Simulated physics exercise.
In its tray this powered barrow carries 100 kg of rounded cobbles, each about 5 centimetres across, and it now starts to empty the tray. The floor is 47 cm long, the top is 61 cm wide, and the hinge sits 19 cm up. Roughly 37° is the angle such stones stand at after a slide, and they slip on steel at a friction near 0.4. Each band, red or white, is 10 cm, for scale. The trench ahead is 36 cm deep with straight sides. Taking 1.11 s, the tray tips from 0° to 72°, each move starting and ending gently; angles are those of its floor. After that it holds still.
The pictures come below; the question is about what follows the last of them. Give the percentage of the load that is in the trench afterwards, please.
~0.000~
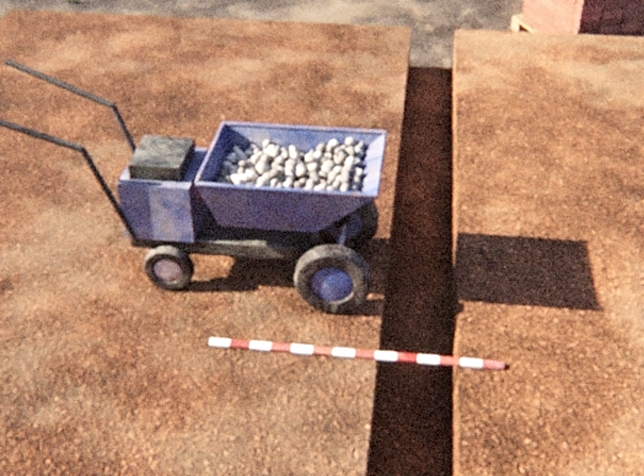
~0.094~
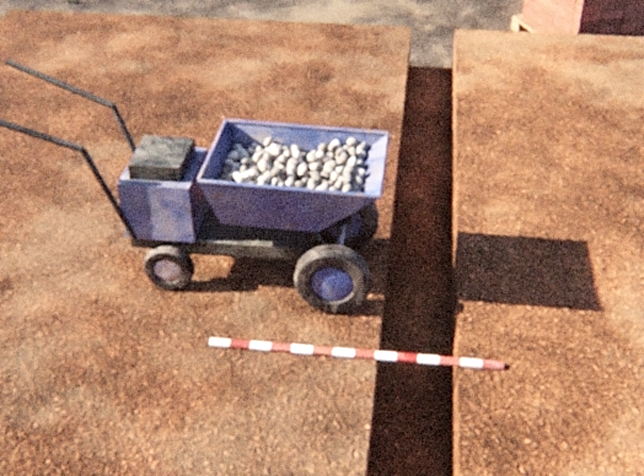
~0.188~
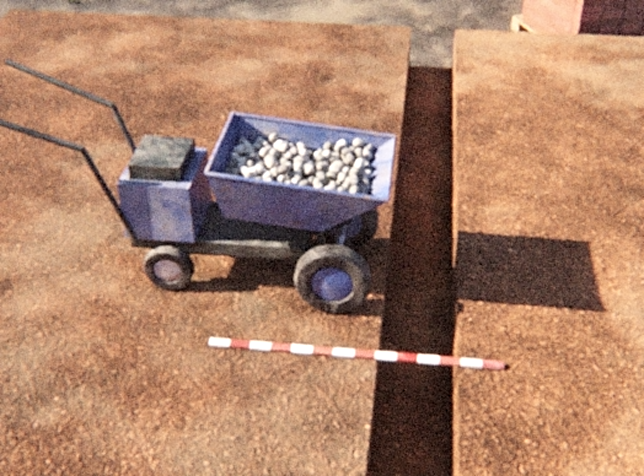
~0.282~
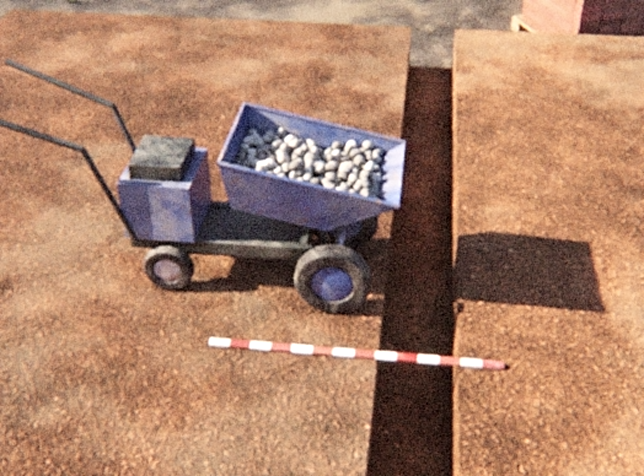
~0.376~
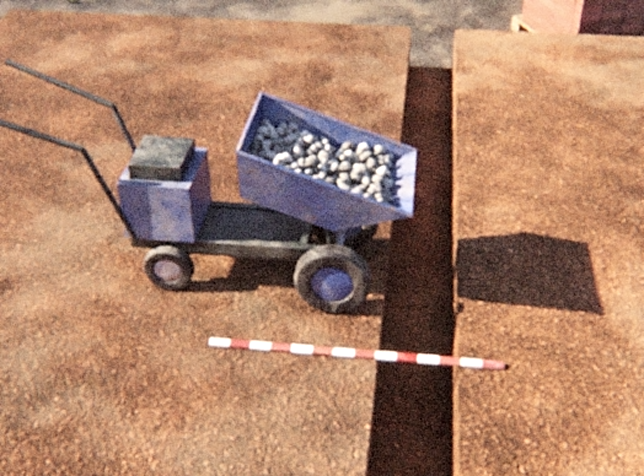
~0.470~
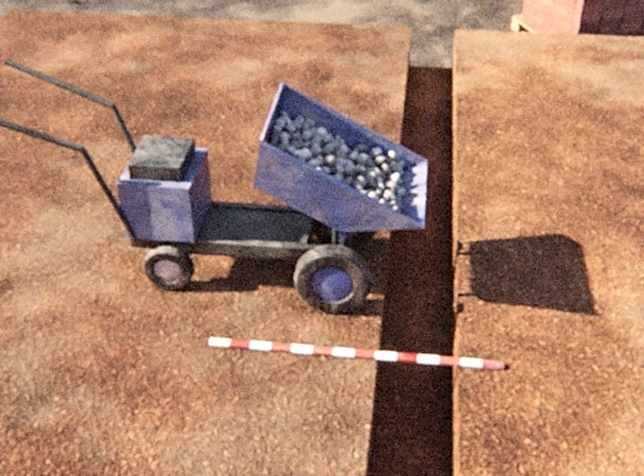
Near 19 per cent of the load.
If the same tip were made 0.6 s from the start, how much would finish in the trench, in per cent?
Then roughly 10 percent.
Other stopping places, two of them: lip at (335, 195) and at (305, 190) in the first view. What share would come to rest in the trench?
First some 75, then 100 per cent.
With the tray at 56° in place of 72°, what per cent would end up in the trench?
In that case around 35 percent.
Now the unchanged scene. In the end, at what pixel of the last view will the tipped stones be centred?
Centre estimate: Around (505, 286).
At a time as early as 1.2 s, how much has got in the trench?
By that point it's something like 5 in a hundred.
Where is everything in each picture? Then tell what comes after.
In the first frame, the tray is at 0°, its lip at (377, 196); the top of the load is at (336, 155).
The second frame shows lip at (380, 197), floor tilted 1°, highest stones at (338, 156); the stones move at 0.2 m/s on average.
In the third frame, the tray is at 6°, its lip at (388, 200); the top of the load is at (287, 153); the stones move at 0.5 m/s on average.
In the fourth frame, the tray is at 12°, its lip at (399, 207); the top of the load is at (272, 147); the stones move at 0.6 m/s on average.
The fifth frame shows lip at (412, 216), floor tilted 19°, highest stones at (269, 138); the stones move at 0.7 m/s on average.
The sixth frame shows lip at (424, 227), floor tilted 28°, highest stones at (284, 129); the stones move at 0.8 m/s on average.
After 0.8 s the floor is at 61°; 100 % in the tray; the foremost stones are at (450, 244).
After 1.2 s the floor is at 72°; 45 % in the tray, 3 % in the trench, 52 % past the trench; the foremost stones are at (543, 290).
After 1.6 s the floor is at 72°; 6 % in the tray, 9 % in the trench, 85 % past the trench; the foremost stones are at (629, 293).
After 3.5 s the floor is at 72°; 0 % in the tray, 19 % in the trench, 81 % past the trench; the foremost stones are past the picture's edge.
